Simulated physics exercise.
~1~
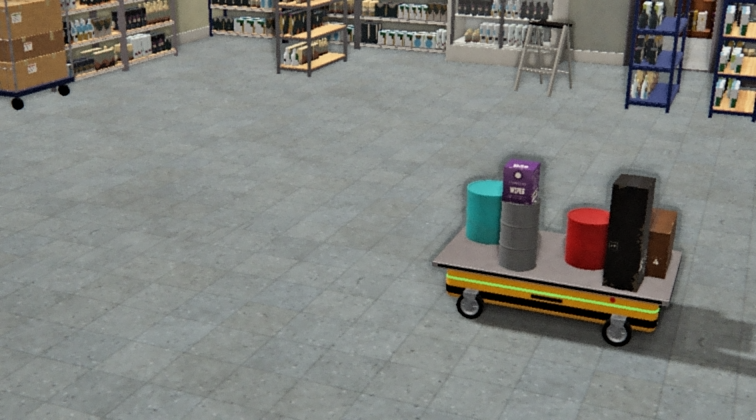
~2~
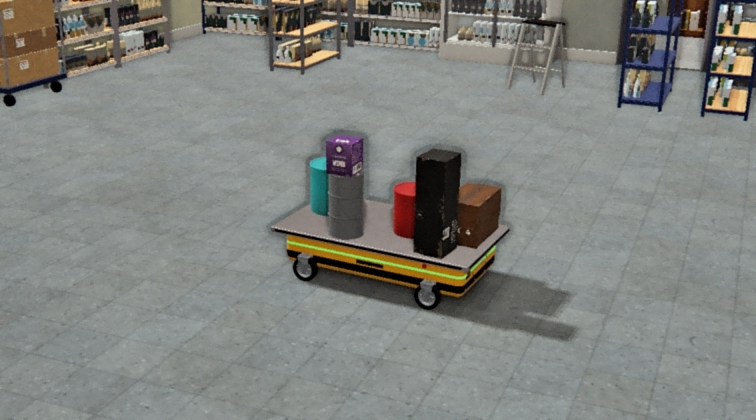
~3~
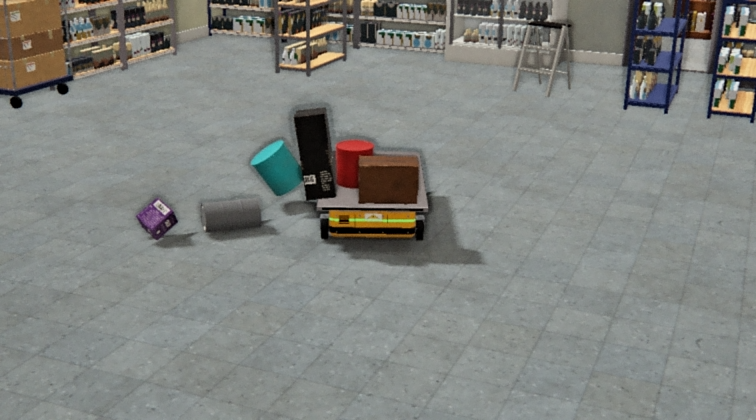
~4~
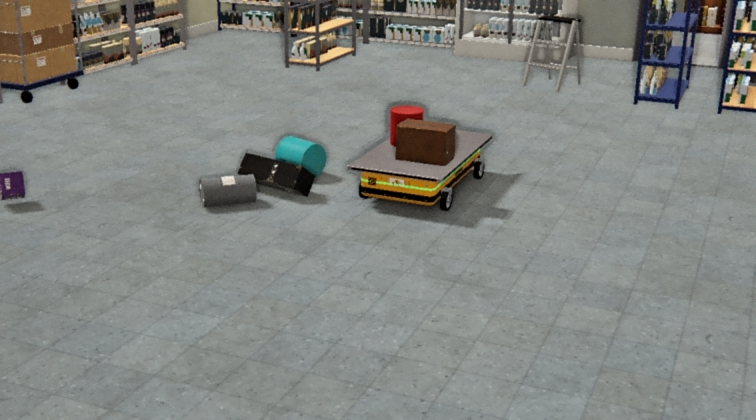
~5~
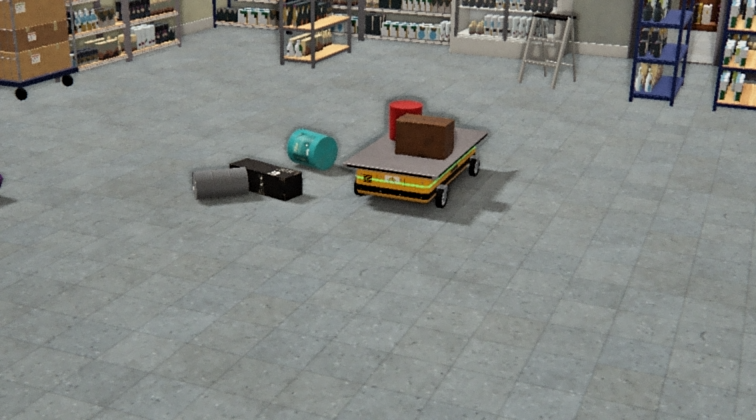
To begin with, a flat cart with a level, edgeless deck stands on a tiled shop floor, carrying a turquoise pail, a grey canister with a purple box on top, a red pail, a tall black box and a brown box. It rolls to the left with everything still upright. Then it swings round, and the purple box, grey canister and turquoise pail come off to the left while the black box leans. The black box topples off too. Finally the cart stands still, the red pail and brown box aboard, the purple box out of view.
